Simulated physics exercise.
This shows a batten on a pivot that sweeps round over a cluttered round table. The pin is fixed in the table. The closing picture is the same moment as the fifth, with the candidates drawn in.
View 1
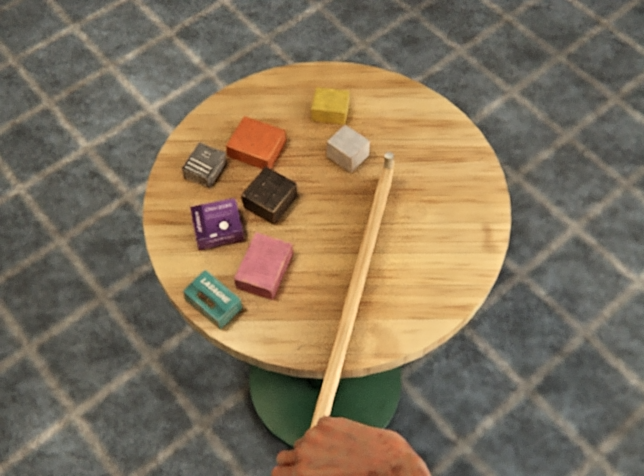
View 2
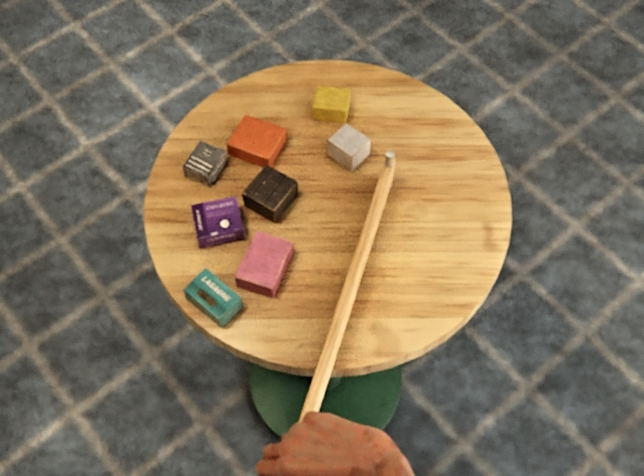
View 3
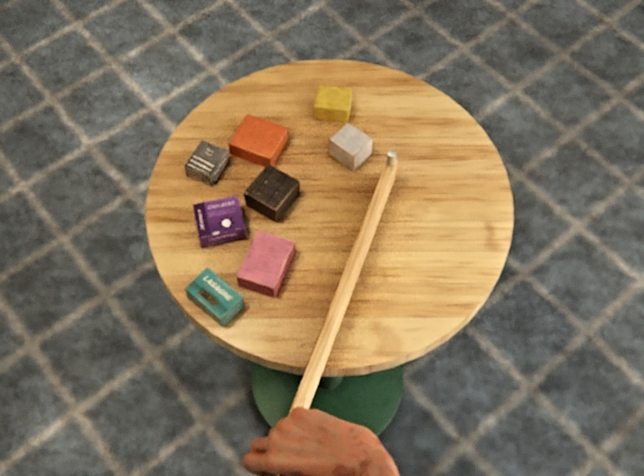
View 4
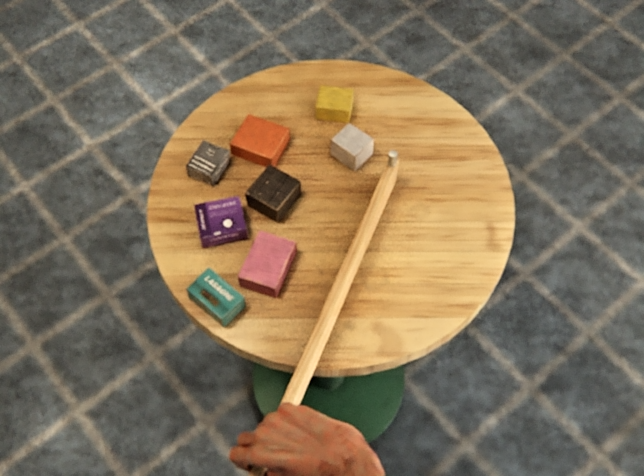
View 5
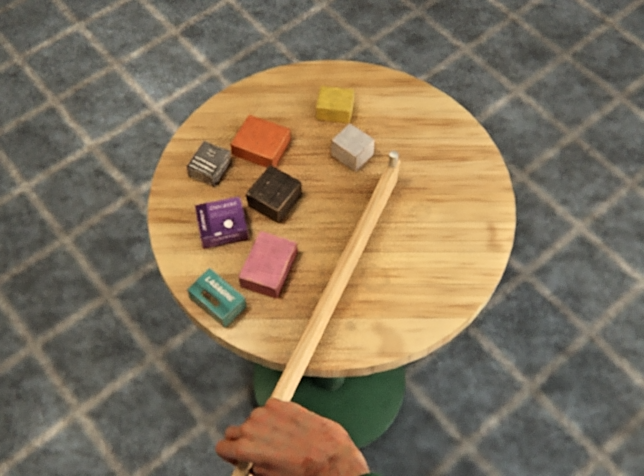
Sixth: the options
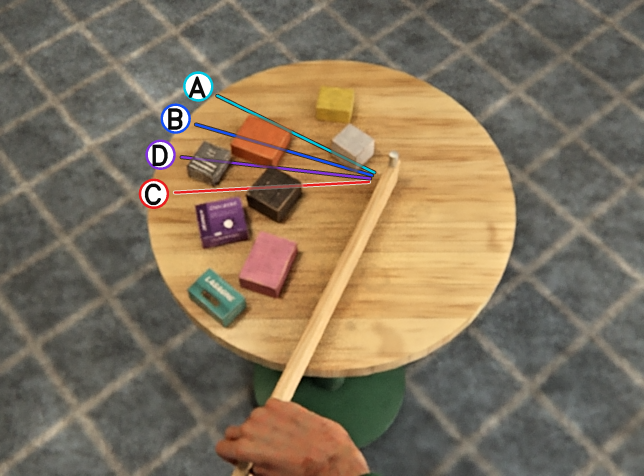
A hand held the near end of a wooden stick lying across a round table and slowly swung that end a little to the left, while the small coloured blocks and packets stayed put.
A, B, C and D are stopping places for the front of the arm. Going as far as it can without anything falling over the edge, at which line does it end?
As far as mark C.
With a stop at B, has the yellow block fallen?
By then, no.
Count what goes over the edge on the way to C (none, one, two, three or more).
The count is none.
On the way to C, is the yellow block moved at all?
By then, no.
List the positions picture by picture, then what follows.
The first picture shows turquoise packet (212, 300); arm (362, 261); yellow block (330, 106).
The second picture shows arm (358, 259); grey packet (205, 164).
The third picture shows arm (355, 258); black block (272, 193).
The fourth picture shows arm (352, 256); white block (352, 147).
The fifth picture shows arm (348, 255); yellow block (335, 104); orange block (261, 142); grey packet (209, 164).
On the copy, A at (293, 133); B at (282, 149); C at (272, 187); D at (275, 167).
On C. First, arm (309, 231); turquoise packet (210, 289); pink block (260, 255).
Then, arm (285, 196); turquoise packet (178, 218); grey packet (205, 143).
Finally, arm (279, 171); grey packet (201, 111); turquoise packet (176, 168); nothing has fallen.
By contrast, A drops the grey packet, purple packet and turquoise packet; B drops the grey packet and turquoise packet; D drops the grey packet.
